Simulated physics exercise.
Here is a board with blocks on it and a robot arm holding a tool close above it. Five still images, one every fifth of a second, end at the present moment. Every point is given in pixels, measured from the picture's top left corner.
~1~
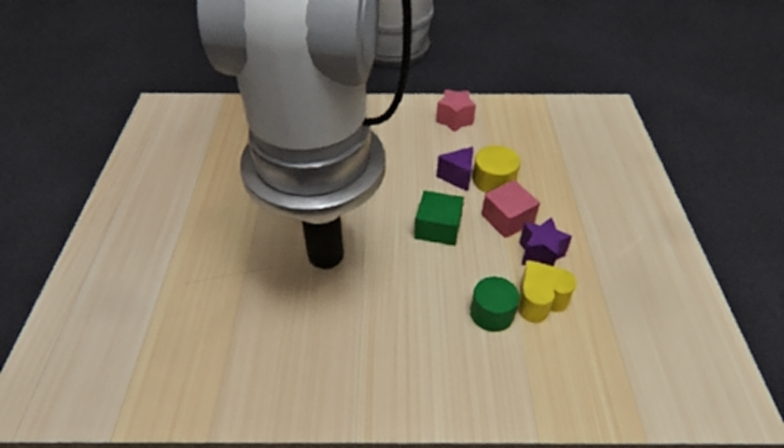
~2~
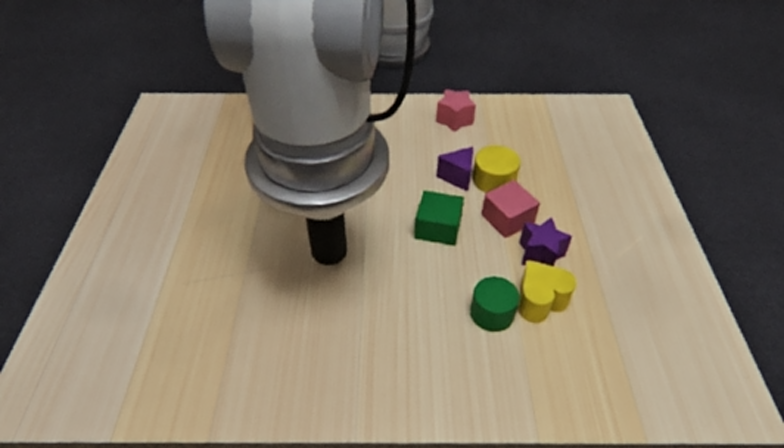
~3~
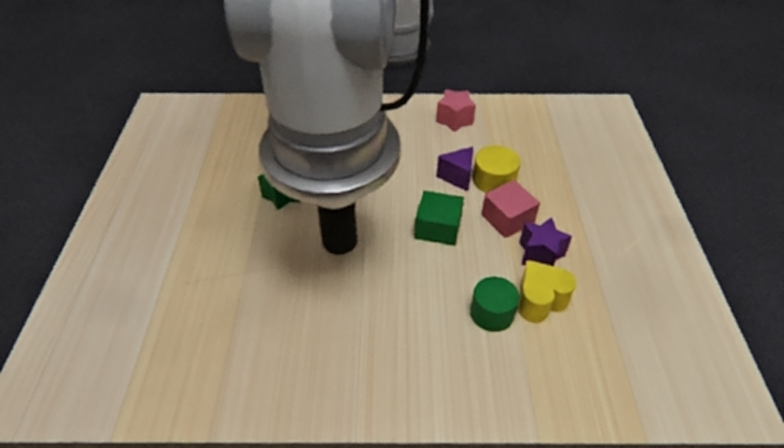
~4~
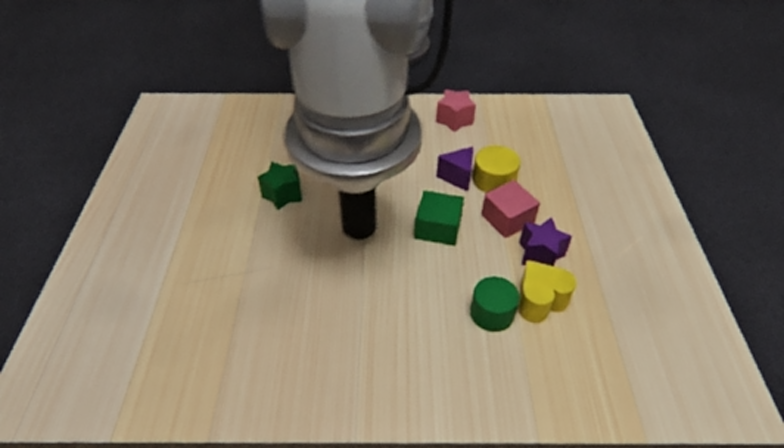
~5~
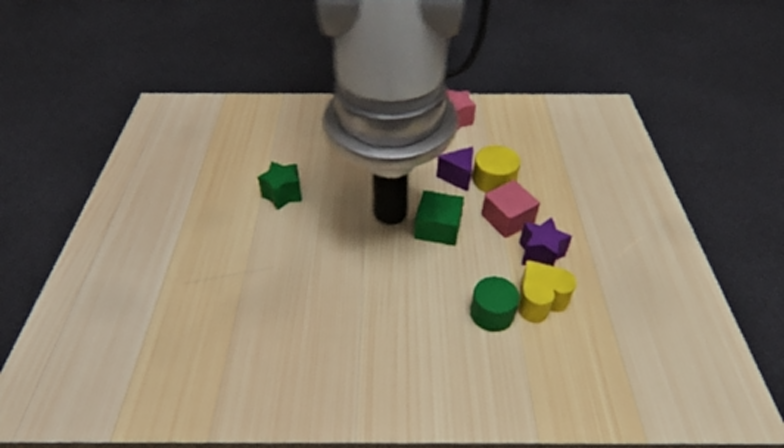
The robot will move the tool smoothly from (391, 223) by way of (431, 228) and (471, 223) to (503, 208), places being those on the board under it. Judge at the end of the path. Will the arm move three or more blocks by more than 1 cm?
Short answer: No.
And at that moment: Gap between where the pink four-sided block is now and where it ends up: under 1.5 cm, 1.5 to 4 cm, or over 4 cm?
Goes over 4 cm.
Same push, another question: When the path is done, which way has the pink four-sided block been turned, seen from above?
Twists clockwise.
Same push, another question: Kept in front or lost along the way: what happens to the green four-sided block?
The tool will still be pushing it.
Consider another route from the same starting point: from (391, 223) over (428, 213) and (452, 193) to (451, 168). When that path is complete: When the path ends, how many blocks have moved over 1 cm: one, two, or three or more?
I reckon the push displaces two of the blocks by more than 1 cm.
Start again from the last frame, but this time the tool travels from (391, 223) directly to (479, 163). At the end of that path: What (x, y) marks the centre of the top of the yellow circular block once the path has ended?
It should be at (518, 154) by then.
What follows on the original path. One third of the way, tool (433, 217); green four-sided block (473, 208); pink four-sided block (517, 197).
Two thirds of the way, tool (474, 213); green four-sided block (514, 201), turned 20° anticlockwise; pink four-sided block (552, 191), turned 25° clockwise.
At the end, tool (505, 197); green four-sided block (545, 190); yellow circular block in place; pink four-sided block (586, 188), turned 40° clockwise.
